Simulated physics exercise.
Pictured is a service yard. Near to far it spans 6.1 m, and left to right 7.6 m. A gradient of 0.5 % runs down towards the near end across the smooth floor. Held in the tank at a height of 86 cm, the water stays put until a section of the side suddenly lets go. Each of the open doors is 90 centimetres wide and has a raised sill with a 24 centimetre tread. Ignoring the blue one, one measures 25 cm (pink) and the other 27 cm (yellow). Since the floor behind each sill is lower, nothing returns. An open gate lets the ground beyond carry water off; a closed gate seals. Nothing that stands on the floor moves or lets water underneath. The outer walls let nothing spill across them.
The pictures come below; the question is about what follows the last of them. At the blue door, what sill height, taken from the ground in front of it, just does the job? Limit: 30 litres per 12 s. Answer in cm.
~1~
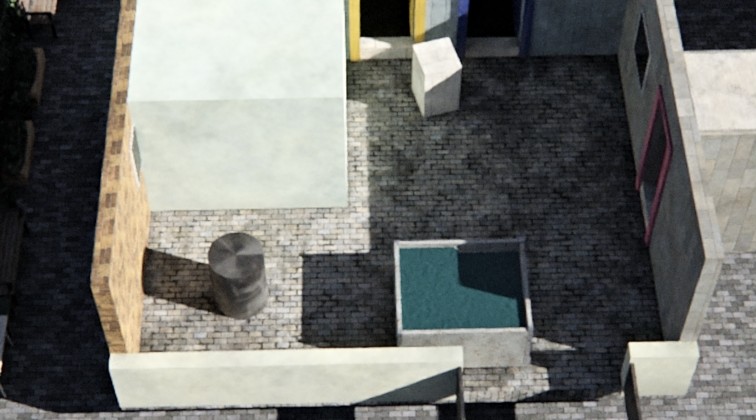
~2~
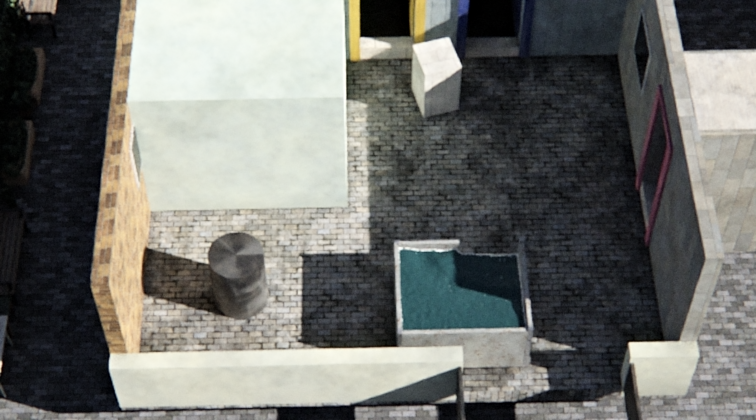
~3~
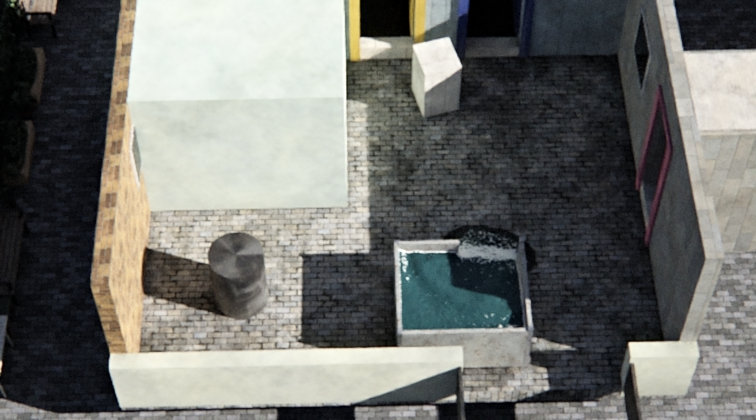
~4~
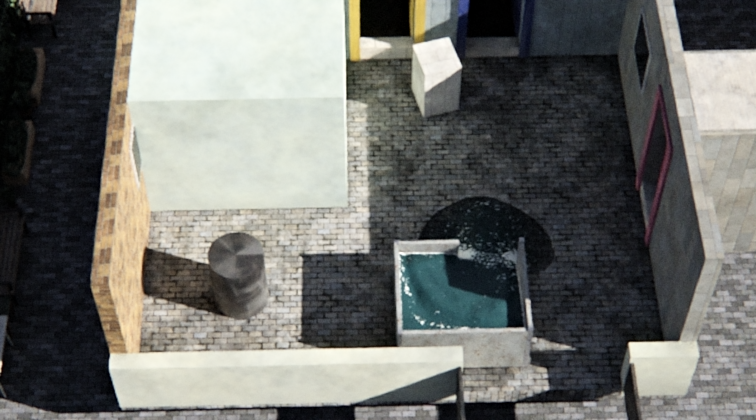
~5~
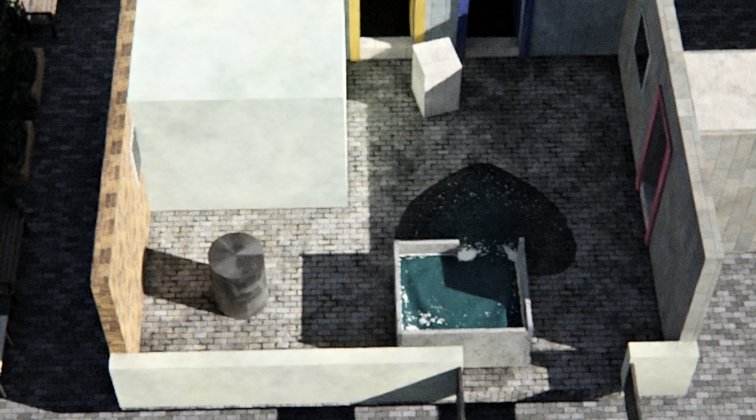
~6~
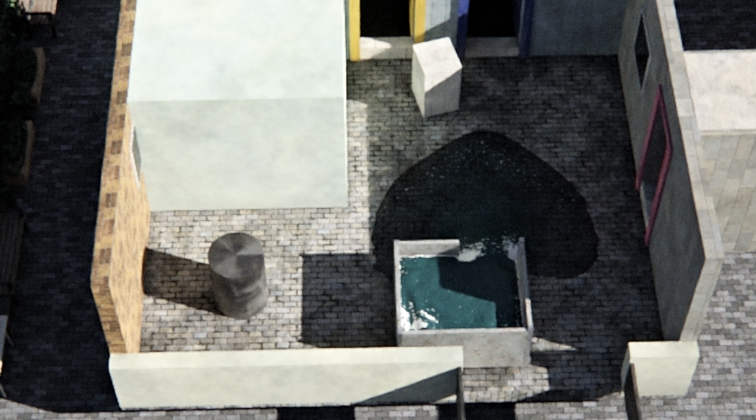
19 cm.
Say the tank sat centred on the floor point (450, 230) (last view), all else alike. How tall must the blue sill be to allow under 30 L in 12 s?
Then close to 31 cm.
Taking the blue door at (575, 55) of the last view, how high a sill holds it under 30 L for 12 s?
Roughly 21 cm.
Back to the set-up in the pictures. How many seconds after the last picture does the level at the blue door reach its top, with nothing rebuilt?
About 1.4 seconds.
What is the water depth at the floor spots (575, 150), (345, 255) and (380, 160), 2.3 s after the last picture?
Roughly 3, 0 and 2 centimetres.
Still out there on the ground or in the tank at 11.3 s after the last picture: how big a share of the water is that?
What remains is some 88 per cent of the water.
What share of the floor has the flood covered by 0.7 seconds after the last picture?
I'd estimate about 45 percent.
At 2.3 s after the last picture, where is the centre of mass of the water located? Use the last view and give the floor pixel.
The water is centred around (486, 190) in the last picture's pixels.
Then, 0.7 s after the last picture water covers 45 % of the floor, deepest (38 cm) near (495, 270); 19 cm at the blue door, 0 litres in over its 22 cm sill.
Then, 2.3 s after the last picture water covers 50 % of the floor, deepest (29 cm) near (424, 81); 19 cm at the blue door, 12 litres in over its 22 cm sill.
Then, 11.3 s after the last picture water covers 95 % of the floor, deepest (10 cm) near (642, 373); 5 cm at the blue door, 14 litres in over its 22 cm sill.
At the blue door as built, the water peaked near 26 cm, 1.3 s after the last picture.
Run again over the same 12 s with other heights there, 54 litres in over 16.5 cm, 12 litres over 22.5 cm. The limit of 30 litres is kept from about 19 cm up.
